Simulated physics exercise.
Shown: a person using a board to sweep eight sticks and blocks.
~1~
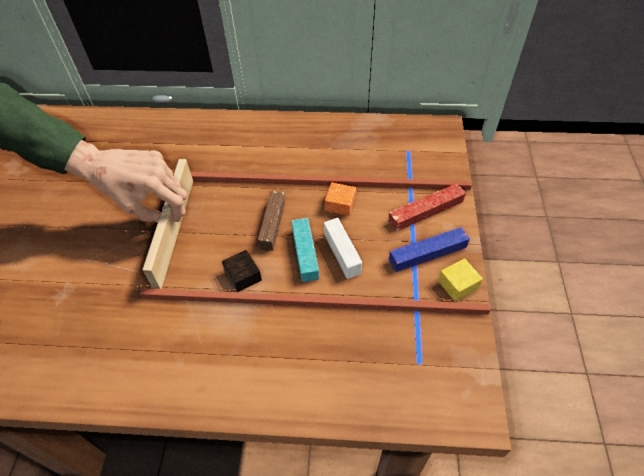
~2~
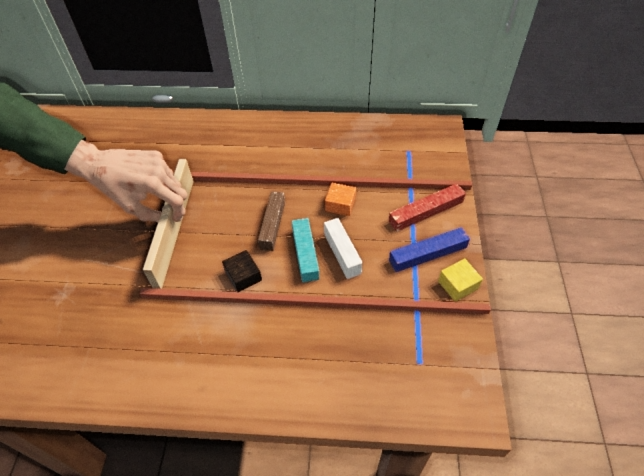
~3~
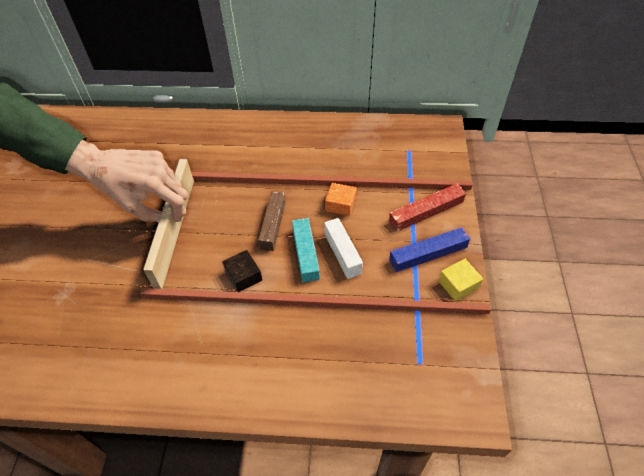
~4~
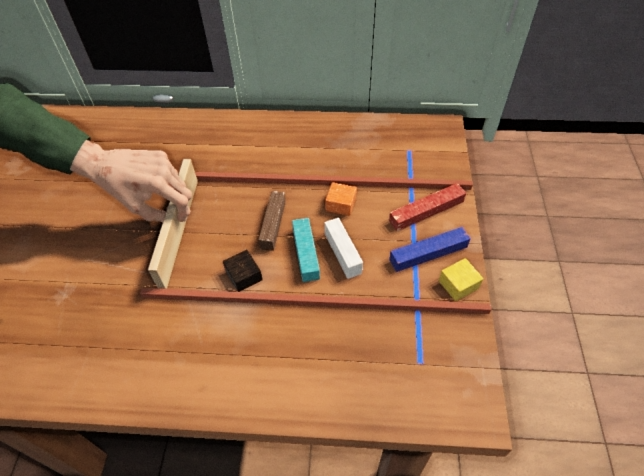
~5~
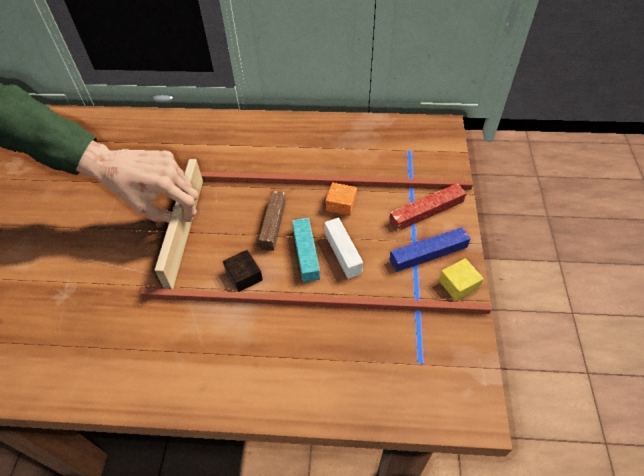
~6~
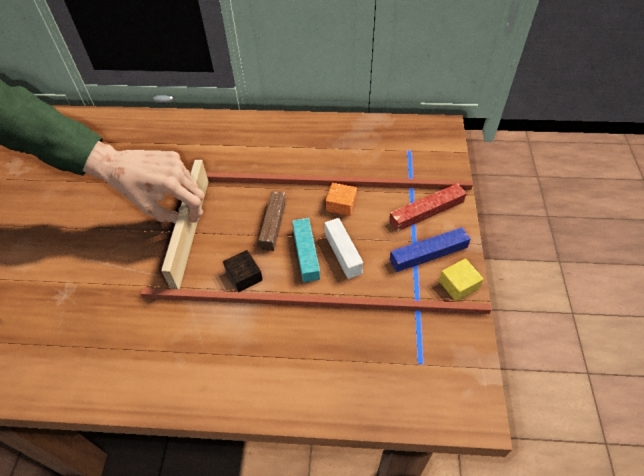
A hand slides an upright board slightly right across a wooden table toward scattered colored blocks.
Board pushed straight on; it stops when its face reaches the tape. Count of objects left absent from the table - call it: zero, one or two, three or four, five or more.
My call is one or two.
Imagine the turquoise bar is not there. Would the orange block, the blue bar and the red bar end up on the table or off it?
Well, the orange block is left in place, the blue bar topples off and the red bar is left in place.
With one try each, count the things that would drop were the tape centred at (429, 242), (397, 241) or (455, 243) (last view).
Per try: 3; 1; 5.
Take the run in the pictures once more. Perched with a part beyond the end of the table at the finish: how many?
Count: 2.
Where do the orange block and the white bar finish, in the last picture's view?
Orange block at about (437, 196), white bar at about (463, 250).
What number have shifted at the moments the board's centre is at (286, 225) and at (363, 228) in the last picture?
The count is 3 at the first point and 7 at the second.
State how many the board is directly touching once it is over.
2.
A little later, none off yet; yellow block at rest near (461, 280); red bar at rest near (428, 207); blue bar at rest near (430, 249).
Next, none off yet; yellow block at rest near (461, 280); red bar at rest near (428, 207); blue bar shifted a little near (441, 248).
When it is over, the number that fall off is one or two; down, blue bar.
